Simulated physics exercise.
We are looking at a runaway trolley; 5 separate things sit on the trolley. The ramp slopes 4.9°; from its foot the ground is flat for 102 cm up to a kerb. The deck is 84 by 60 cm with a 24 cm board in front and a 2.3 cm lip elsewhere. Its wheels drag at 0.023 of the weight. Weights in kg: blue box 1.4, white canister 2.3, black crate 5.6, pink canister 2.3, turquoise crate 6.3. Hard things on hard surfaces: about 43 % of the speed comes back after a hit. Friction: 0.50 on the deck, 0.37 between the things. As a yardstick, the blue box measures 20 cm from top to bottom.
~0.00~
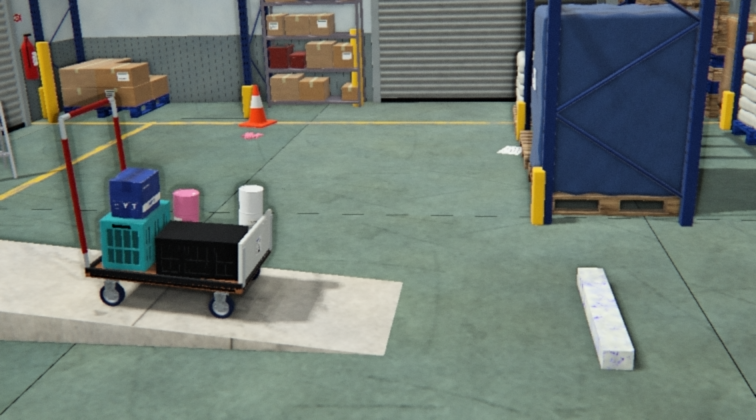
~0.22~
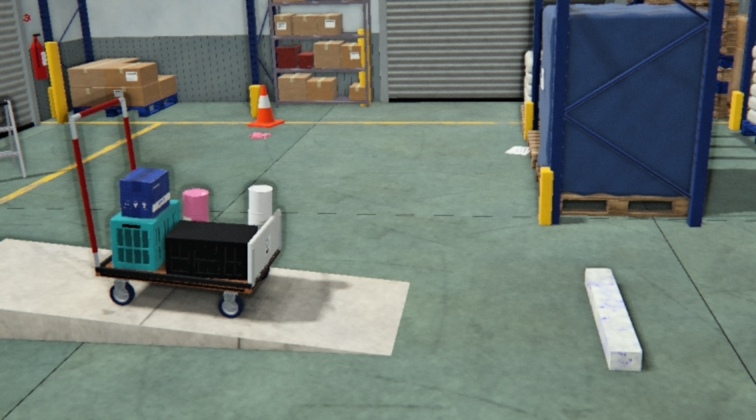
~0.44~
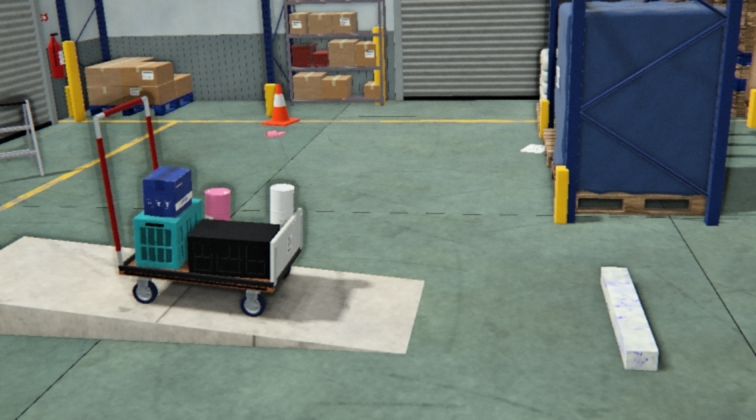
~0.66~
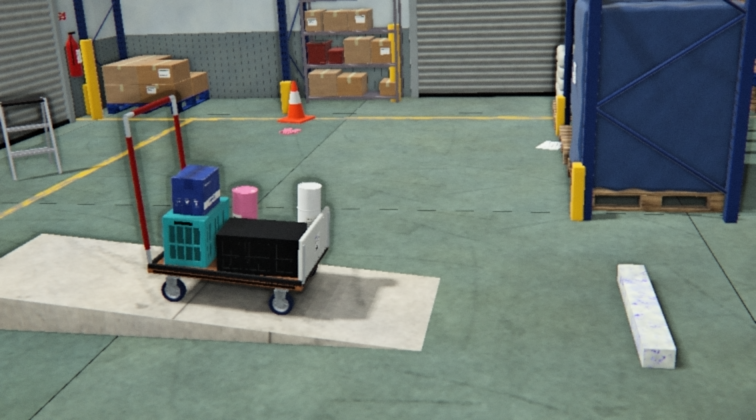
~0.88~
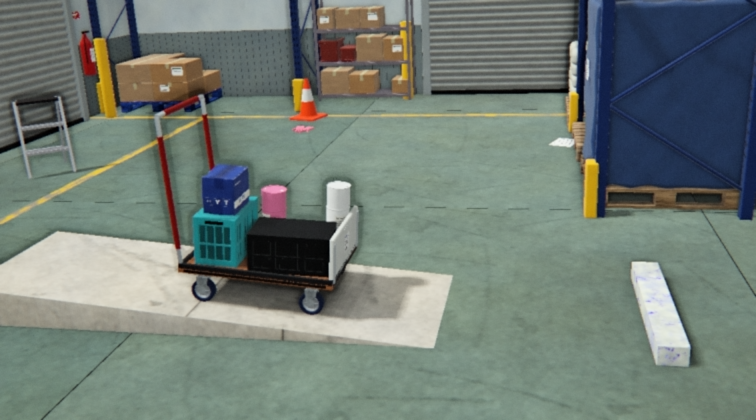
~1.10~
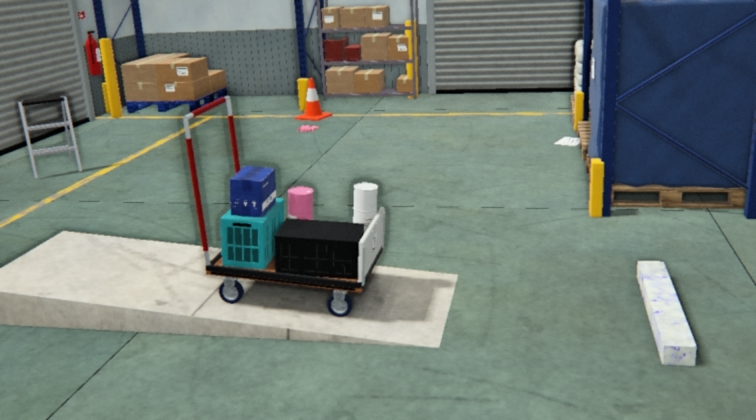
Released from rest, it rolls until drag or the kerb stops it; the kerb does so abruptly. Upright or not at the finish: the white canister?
The white canister stays upright.
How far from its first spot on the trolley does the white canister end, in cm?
About 0 cm.
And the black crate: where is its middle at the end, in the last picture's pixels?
Around (615, 266).
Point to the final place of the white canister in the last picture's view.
Around (643, 232).
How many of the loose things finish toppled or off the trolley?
1 of them.
By 1.80 s, kerb 90 cm ahead.
By 2.60 s, kerb 1 cm ahead.
By 2.80 s, trolley at the kerb; pink canister rocked 14° off its seat; blue box 12 cm from its spot; turquoise crate 8 cm from its spot.
When it is over (3.9 s), lying over on the trolley, pink canister; not toppled but over 10 cm from the start, blue box; the other 3 within 10 cm of the start. End places, in pixels of the last picture, white canister near (643, 232).
